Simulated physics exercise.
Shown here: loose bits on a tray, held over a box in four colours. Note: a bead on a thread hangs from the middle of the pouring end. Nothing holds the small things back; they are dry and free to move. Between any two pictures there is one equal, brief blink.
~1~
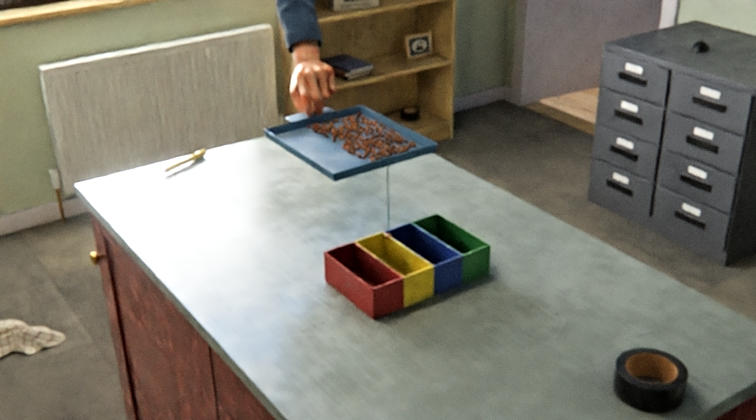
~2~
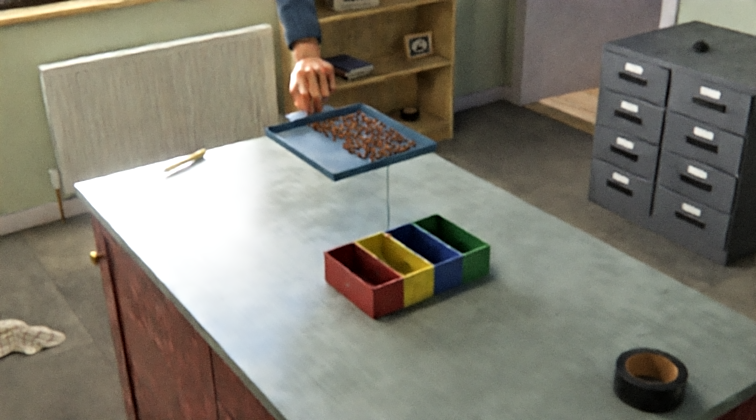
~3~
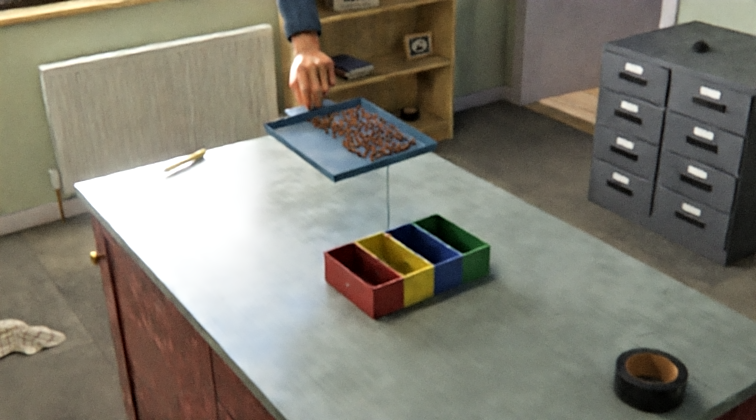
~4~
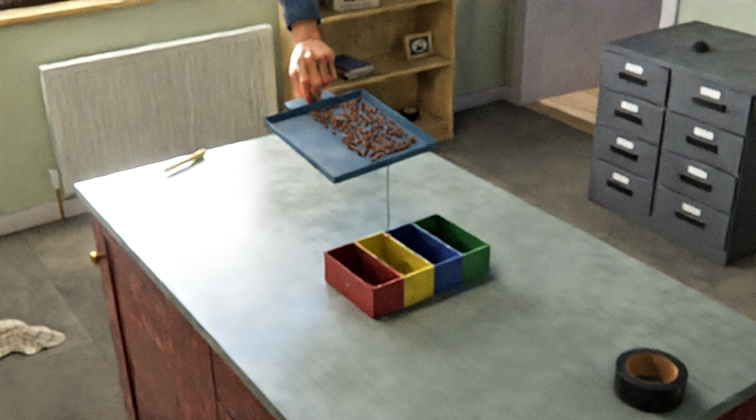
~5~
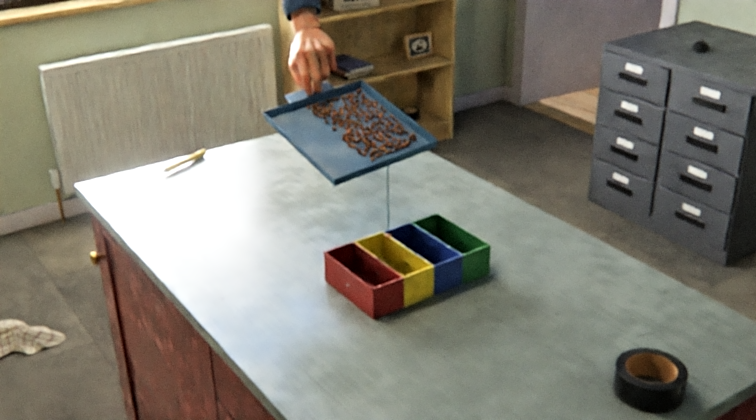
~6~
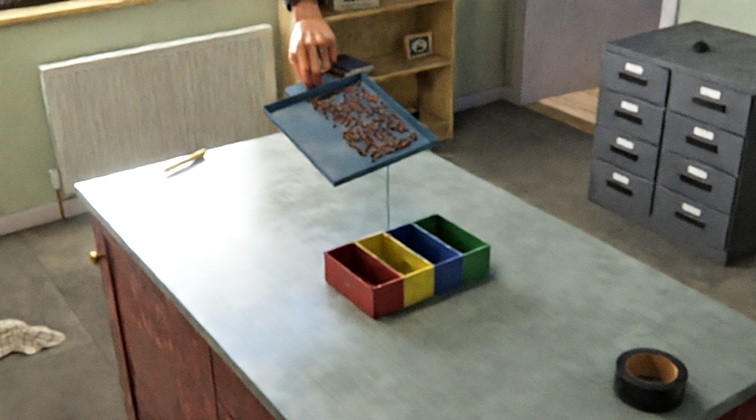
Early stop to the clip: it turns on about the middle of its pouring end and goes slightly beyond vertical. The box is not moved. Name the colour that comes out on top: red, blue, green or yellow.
Red comes out on top.
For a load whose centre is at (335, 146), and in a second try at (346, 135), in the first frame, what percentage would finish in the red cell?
Near 60 and 70 percent respectively.
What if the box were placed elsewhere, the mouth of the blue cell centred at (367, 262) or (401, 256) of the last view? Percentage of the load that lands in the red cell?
Around 0 and around 40 per cent, in that order.
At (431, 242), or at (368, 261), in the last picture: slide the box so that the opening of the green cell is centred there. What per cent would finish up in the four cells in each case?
About 100 and 90 per cent.
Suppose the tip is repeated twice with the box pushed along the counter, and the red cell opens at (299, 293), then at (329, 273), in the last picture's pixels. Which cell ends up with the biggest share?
It would be the cell in blue the first time and that yellow cell the second time.
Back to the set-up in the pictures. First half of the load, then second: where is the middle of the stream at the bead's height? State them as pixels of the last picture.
I'd put it at roughly (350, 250), and after that at roughly (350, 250).
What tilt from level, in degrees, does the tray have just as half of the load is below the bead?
At roughly 110°.
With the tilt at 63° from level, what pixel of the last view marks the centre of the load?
Roughly at (361, 170).
Shortly afterwards, tray tipped steeply; the bulk on the tray; only a few in the red cell; a little falling or outside the box.
Next, tray tipped past a quarter turn; near a third on the tray; a little in the red cell; only a few in the yellow cell; only a few in the blue cell; near half falling or outside the box.
Some moments later, tray tipped past a quarter turn; near half in the red cell; near a quarter in the yellow cell; only a few in the blue cell; near a quarter falling or outside the box.
In the end, tray tipped past a quarter turn; near half in the red cell; near a quarter in the yellow cell; only a few in the blue cell; none at all in the green cell; near a quarter outside the box.
